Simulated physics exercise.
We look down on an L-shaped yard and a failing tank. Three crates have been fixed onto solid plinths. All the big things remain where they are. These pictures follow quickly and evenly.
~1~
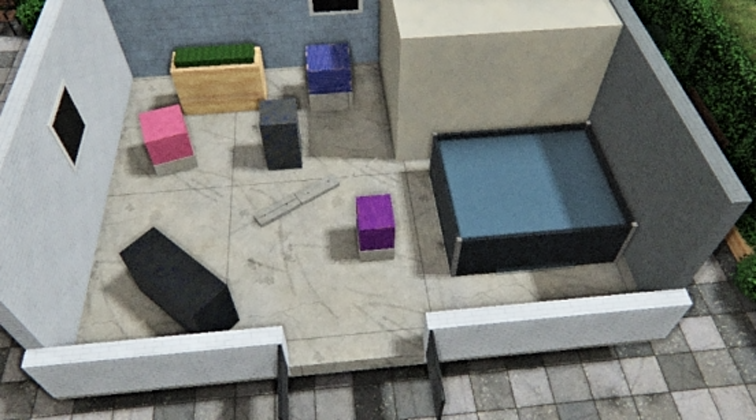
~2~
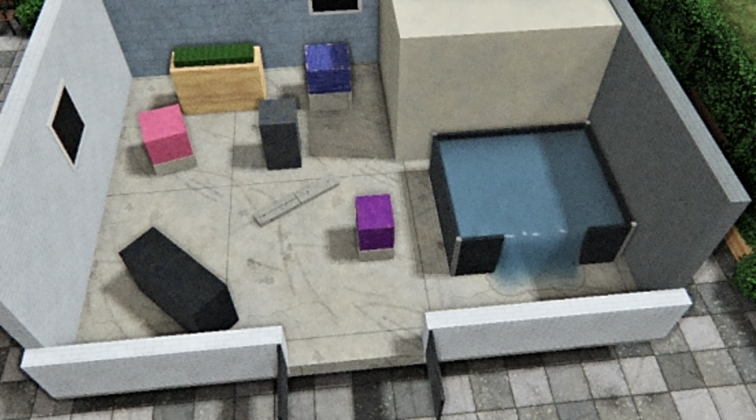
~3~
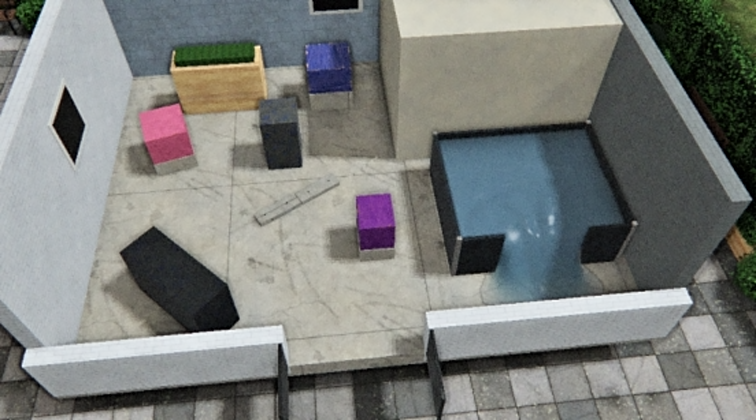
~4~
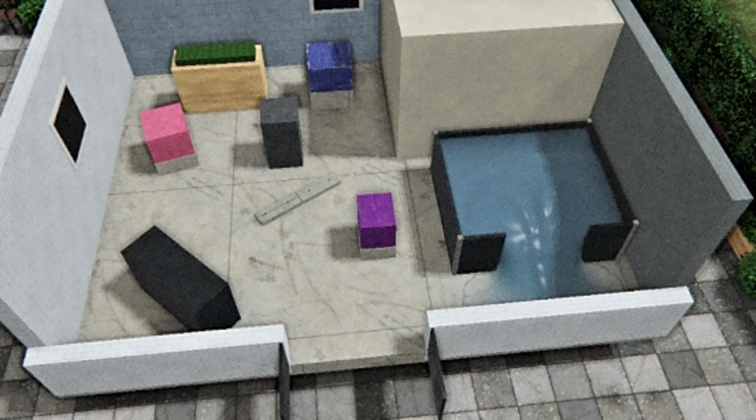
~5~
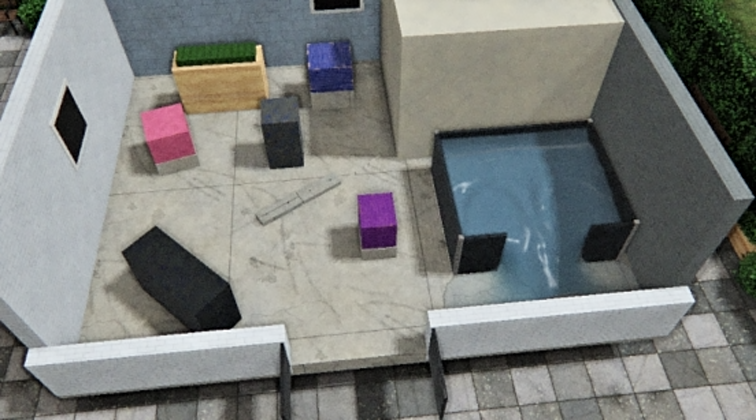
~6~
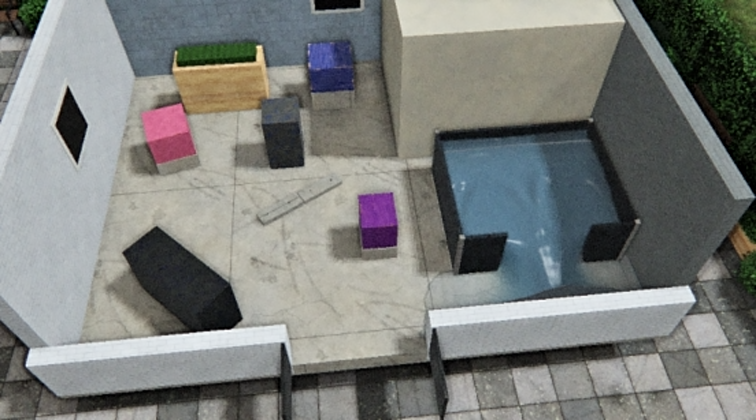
Water poured out through a gap that opened in the front of the dark-walled tank on the right and spread over the pale yard floor, while the colored blocks and planter stayed still.
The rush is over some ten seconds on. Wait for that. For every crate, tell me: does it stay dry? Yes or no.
Here is how it goes: The pink crate, yes, it stays dry; the blue crate, yes, it stays dry; the purple crate, yes, it stays dry.
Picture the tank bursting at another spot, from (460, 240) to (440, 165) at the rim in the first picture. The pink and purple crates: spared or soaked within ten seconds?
First the pink crate: It is never reached; then the purple crate: It gets reached.
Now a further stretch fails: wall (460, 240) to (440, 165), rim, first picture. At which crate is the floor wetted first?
It's the one in purple.
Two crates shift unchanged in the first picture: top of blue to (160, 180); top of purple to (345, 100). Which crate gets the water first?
First: The blue-painted one.
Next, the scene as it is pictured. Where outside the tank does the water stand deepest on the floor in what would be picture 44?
At about (644, 313).
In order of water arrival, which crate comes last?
I'd say the blue one is last.
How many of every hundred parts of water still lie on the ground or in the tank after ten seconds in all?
I'd put it at about 92 per cent.
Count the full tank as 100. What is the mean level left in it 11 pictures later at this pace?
Estimate: Close to 54 %.
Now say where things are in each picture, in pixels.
In the first picture, still water in the open tank at (528, 181).
In the second picture, water pours out at (538, 254) and has run to (496, 286).
In the third picture, water pours out at (538, 256) and has run to a hidden place.
In the fourth picture, water pours out at (539, 255) and has run to a hidden place.
In the fifth picture, the front is at a hidden place, out from the gap at (540, 255).
In the sixth picture, water pours out at (540, 254) and has run to a hidden place.
A moment on, water covers 20 % of the floor; the pink crate not reached, the blue crate not reached, the purple crate water round its plinth.
Next, water covers 35 % of the floor; the pink crate not reached, the blue crate not reached, the purple crate water round its plinth.
Then, water covers 60 % of the floor; the pink crate water round its plinth, the blue crate not reached, the purple crate water round its plinth.
Later, water covers 85 % of the floor; the pink crate water round its plinth, the blue crate water round its plinth, the purple crate water round its plinth.
In the end, water covers 100 % of the floor; the pink crate stayed above the water, the blue crate stayed above the water, the purple crate stayed above the water.
